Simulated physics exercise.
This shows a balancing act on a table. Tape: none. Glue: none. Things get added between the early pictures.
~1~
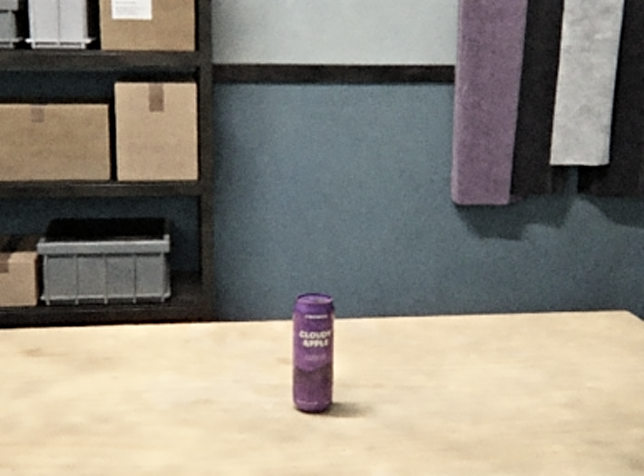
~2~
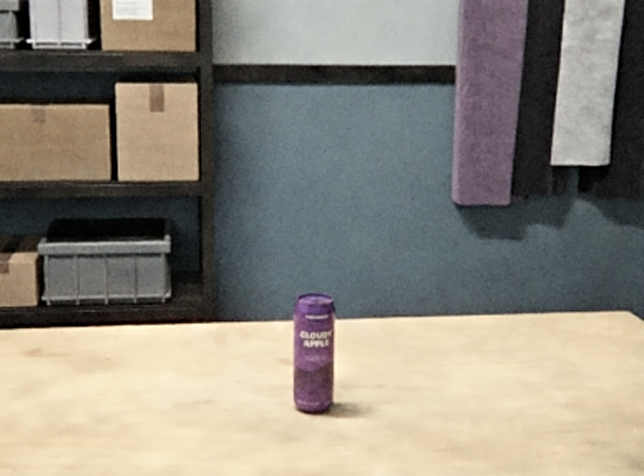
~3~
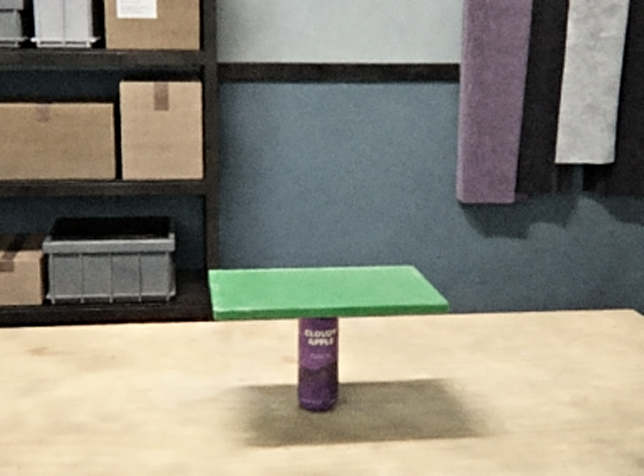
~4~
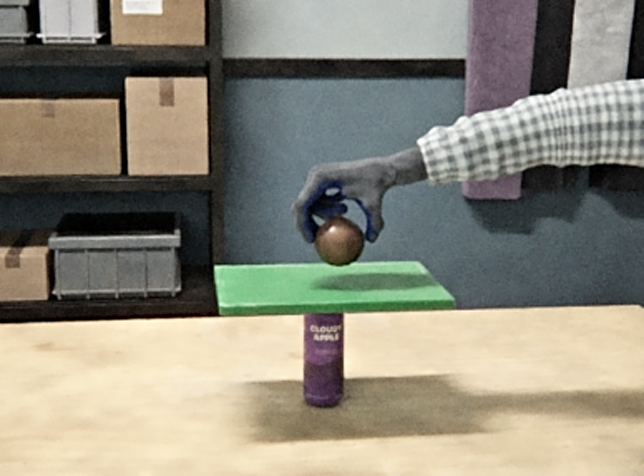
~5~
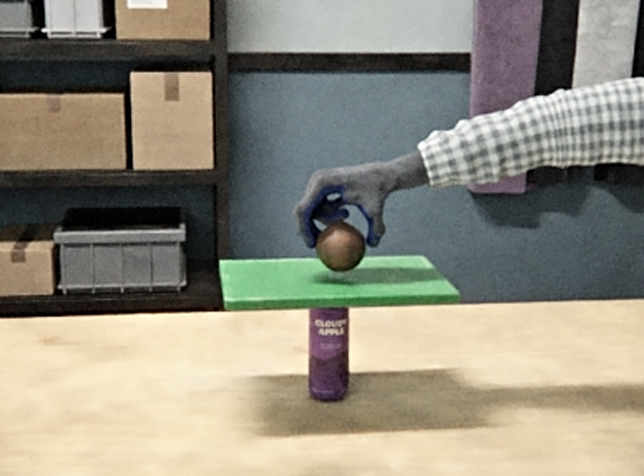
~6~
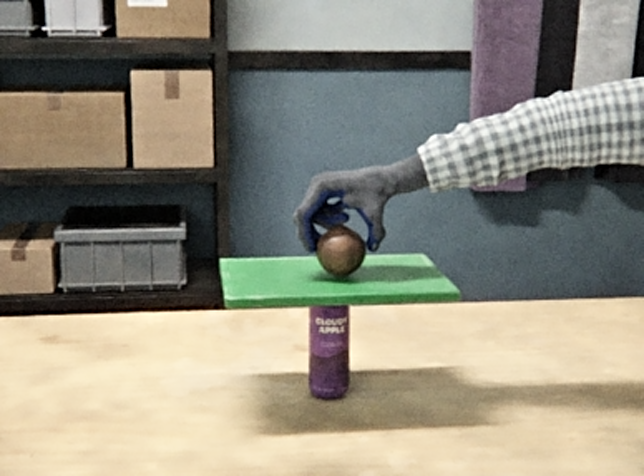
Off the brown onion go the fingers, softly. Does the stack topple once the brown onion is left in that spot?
No. The stack is secure.
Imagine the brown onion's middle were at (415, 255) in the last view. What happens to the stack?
Result: The stack tips over.
Then, 0.80 s after the last picture, nothing has stirred.
Then, 1.70 s after the last picture, brown onion resting near (341, 252).
At rest, all 3 in place. Seen from the same camera at the end, brown onion near (341, 252). The stack keeps its balance.
